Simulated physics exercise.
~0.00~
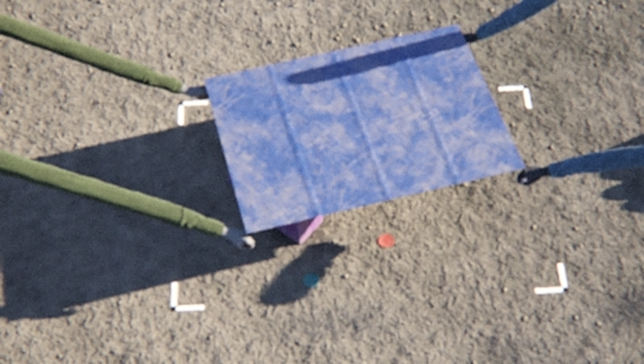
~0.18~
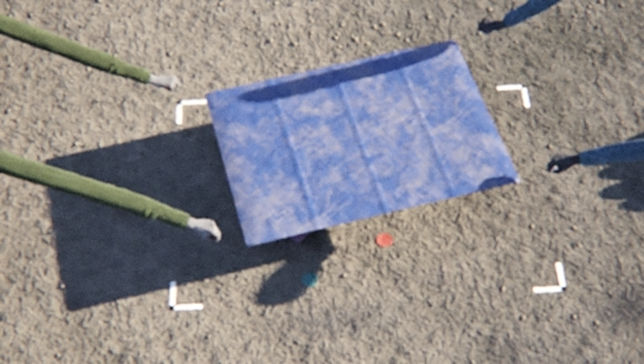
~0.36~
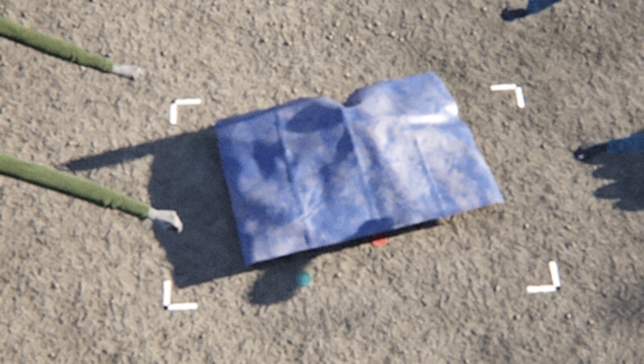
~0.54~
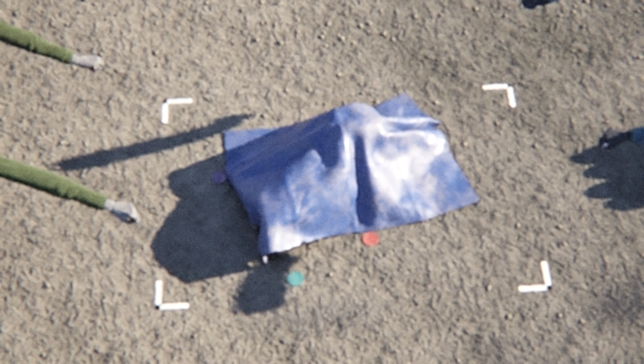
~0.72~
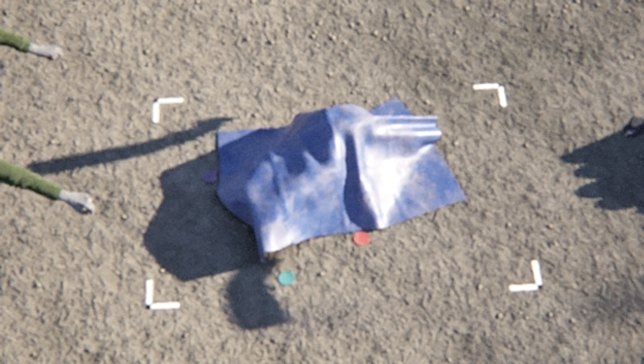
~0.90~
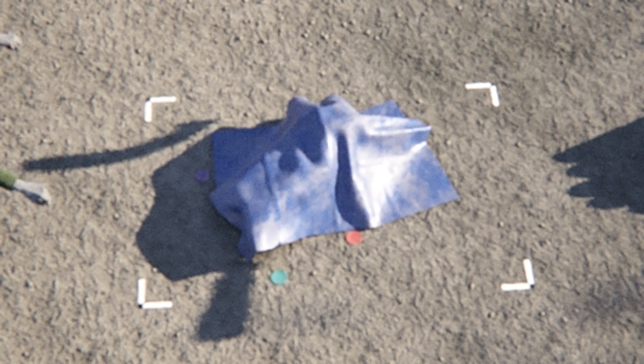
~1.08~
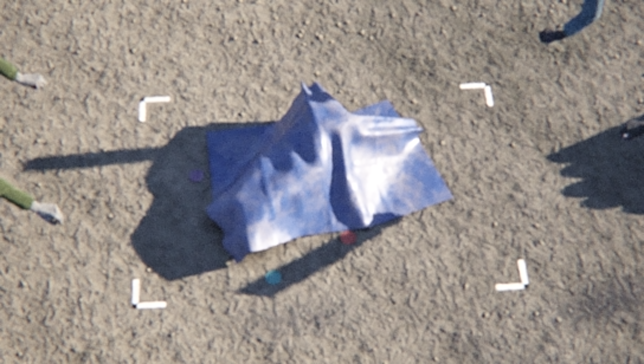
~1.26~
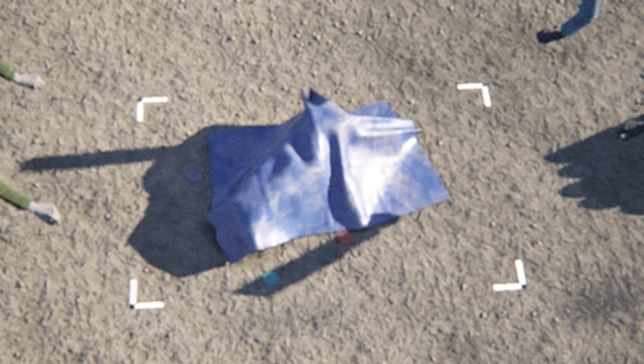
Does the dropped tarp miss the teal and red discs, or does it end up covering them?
It misses covering them. The teal disc lies in the open and the red one still shows at the tarp's lower edge.
